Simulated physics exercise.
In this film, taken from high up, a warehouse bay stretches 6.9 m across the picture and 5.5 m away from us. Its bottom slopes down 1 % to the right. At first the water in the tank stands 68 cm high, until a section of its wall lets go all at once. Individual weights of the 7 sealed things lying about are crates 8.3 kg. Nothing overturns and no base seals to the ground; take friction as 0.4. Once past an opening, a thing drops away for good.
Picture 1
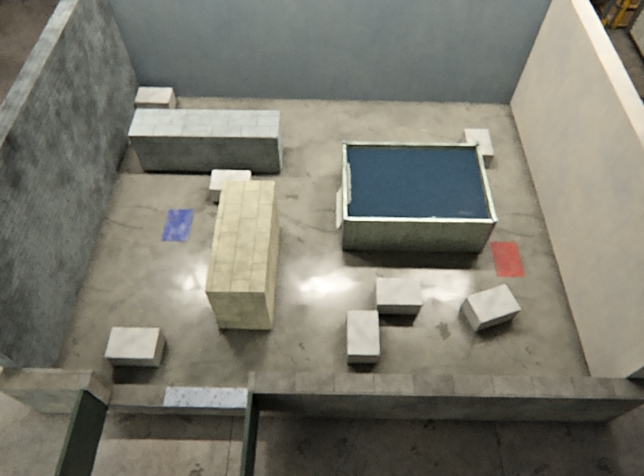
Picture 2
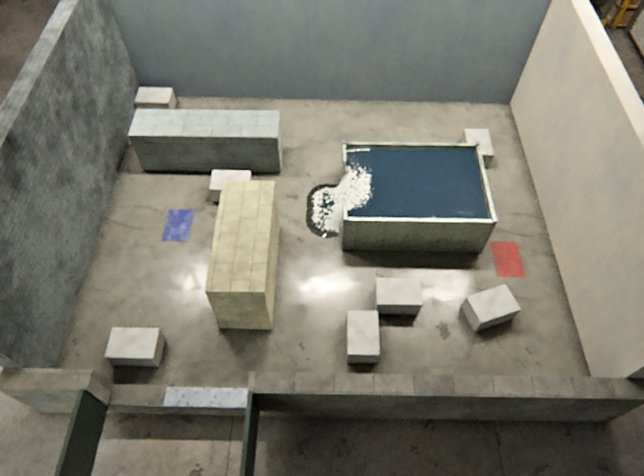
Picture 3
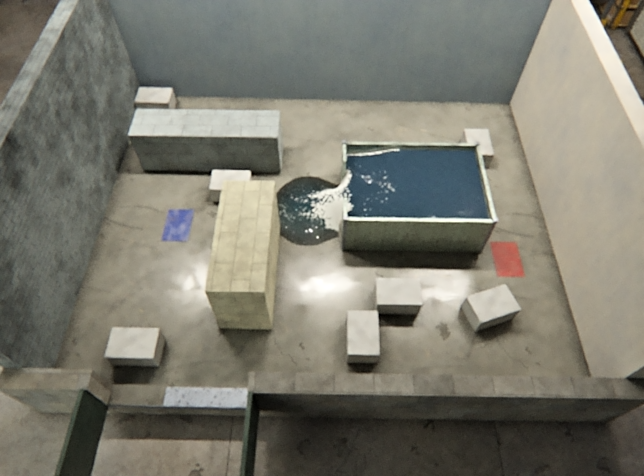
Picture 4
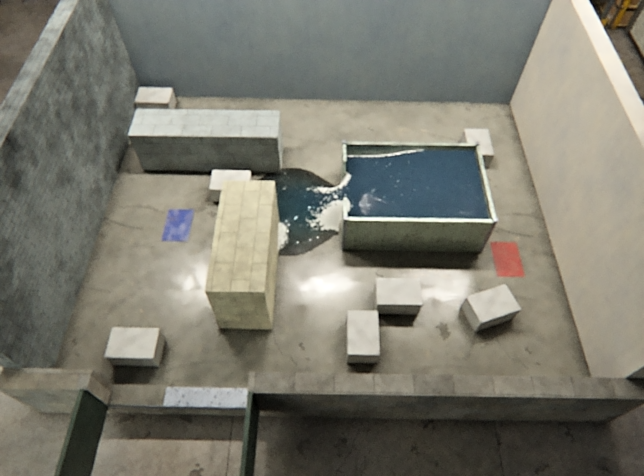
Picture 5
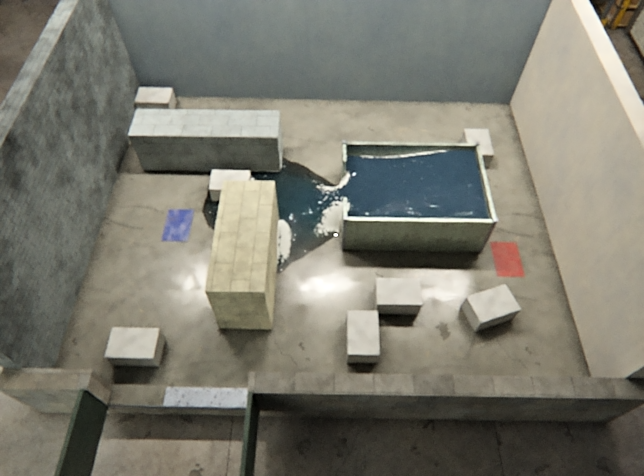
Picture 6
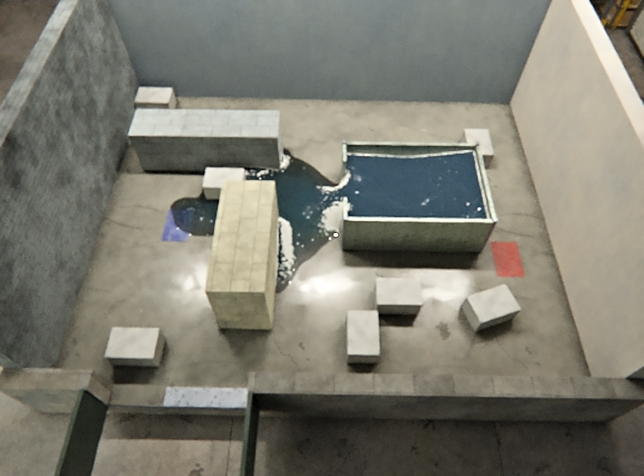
Water pours from the tank's left side, spreads around the tall block and reaches the blue patch.
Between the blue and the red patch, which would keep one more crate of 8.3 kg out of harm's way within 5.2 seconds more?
The red patch would.
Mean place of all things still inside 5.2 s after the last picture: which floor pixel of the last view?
The centre sits near (378, 248).
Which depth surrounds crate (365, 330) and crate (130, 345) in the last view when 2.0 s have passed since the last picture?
Around 4 cm and 1 cm.
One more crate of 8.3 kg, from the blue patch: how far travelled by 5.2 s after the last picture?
It would be somewhere around 250 cm away by then.
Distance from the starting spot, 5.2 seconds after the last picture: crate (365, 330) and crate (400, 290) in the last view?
Going in order, that's 120 cm then 0 cm.
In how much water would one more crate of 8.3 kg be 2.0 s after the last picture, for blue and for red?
Respectively 4 and 0 cm.
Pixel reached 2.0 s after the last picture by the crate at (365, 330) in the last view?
Look for it near (388, 335).
Then, 0.5 s after the last picture on blue it would be 74 cm off in 3 cm of water; on red it would be 0 cm off in 0 cm of water.
Then, 2.0 s after the last picture on blue it would be 114 cm off in 4 cm of water; on red it would be 0 cm off in 0 cm of water.
Then, 3.4 s after the last picture on blue it would be 195 cm off in 6 cm of water; on red it would be 0 cm off in 0 cm of water.
Then, 5.2 s after the last picture on blue it would be 243 cm off in 7 cm of water; on red it would be 0 cm off in 1 cm of water.
